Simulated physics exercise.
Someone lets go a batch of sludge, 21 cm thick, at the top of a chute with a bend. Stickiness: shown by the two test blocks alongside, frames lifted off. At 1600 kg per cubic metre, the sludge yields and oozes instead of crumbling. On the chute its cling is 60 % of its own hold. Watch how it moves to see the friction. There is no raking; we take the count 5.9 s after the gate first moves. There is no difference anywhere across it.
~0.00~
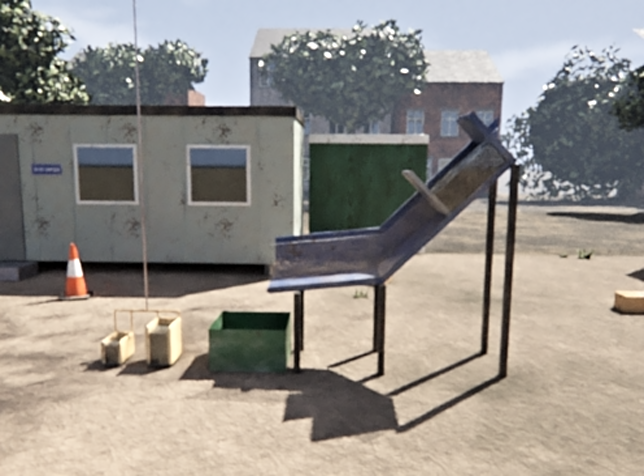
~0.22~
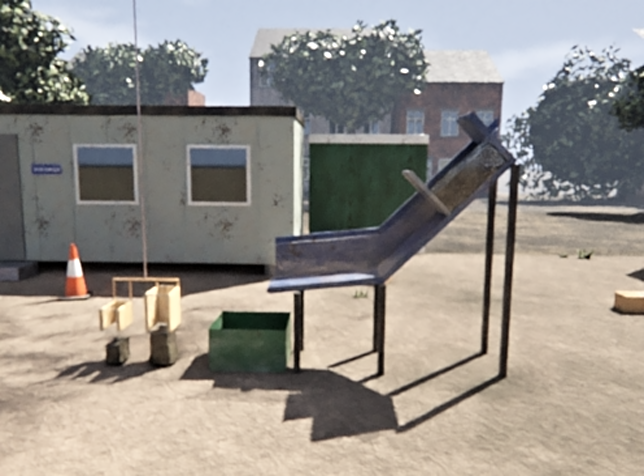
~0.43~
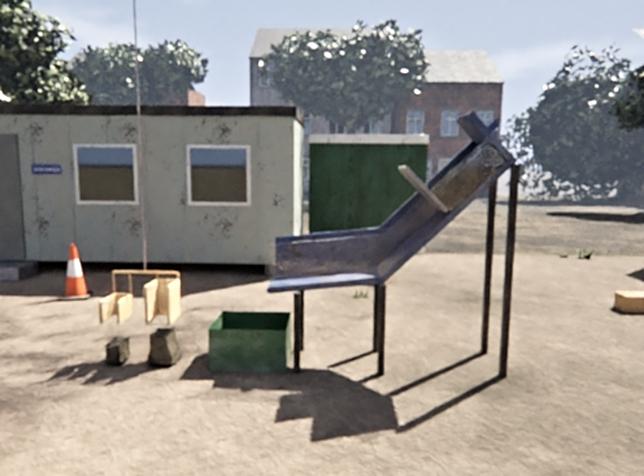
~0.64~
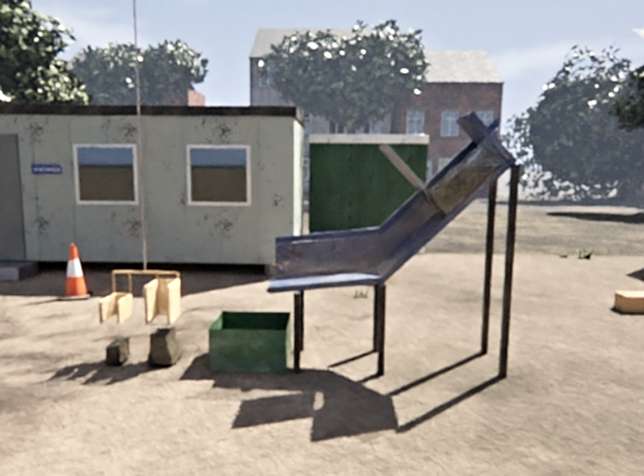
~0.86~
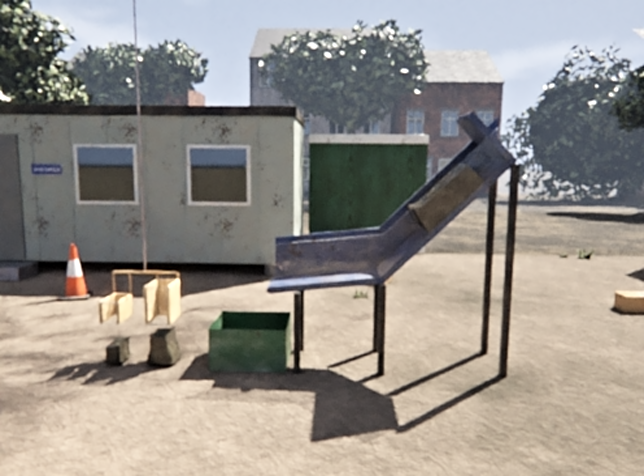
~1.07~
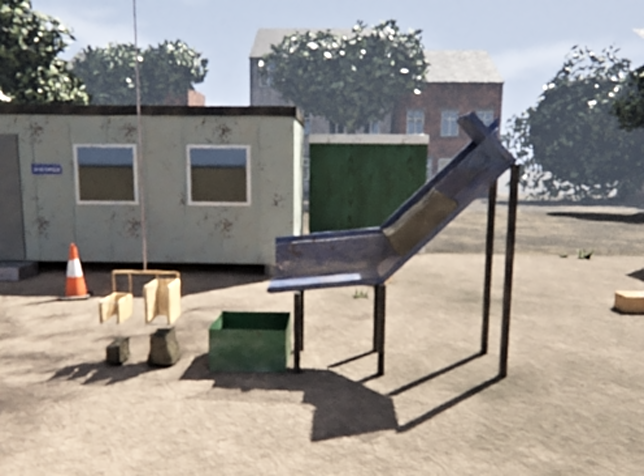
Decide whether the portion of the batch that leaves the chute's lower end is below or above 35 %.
I'd bet on a value beneath 35 %.
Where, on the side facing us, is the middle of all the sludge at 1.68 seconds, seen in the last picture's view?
Somewhere about (328, 274), I'd say.
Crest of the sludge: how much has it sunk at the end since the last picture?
Roughly 62 cm.
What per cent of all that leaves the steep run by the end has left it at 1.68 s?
I'd put it near 100 per cent.
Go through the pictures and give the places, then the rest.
In the first frame, leading edge of the sludge at (436, 194); blocks stand 16 cm, 29 cm (left to right).
In the second frame, leading edge of the sludge at (436, 194); blocks stand 16 cm, 28 cm (left to right).
In the third frame, leading edge of the sludge at (436, 194); blocks stand 16 cm, 26 cm (left to right).
In the fourth frame, leading edge of the sludge at (431, 195); blocks stand 16 cm, 26 cm (left to right).
In the fifth frame, leading edge of the sludge at (414, 211); blocks stand 16 cm, 26 cm (left to right).
In the sixth frame, leading edge of the sludge at (387, 236); blocks stand 16 cm, 26 cm (left to right).
After 1.68 s, 2 % is on the steep run, 98 % on the flatter one and 0 % past the end.
After 2.39 s, none is on the steep run, all on the flatter one and 0 % past the end.
After 3.10 s, none is on the steep run, all on the flatter one and 0 % past the end.
After 3.81 s, none is on the steep run, all on the flatter one and 0 % past the end.
After 6.25 s, at the end, none is on the steep run, all on the flatter one and 0 % past the end.
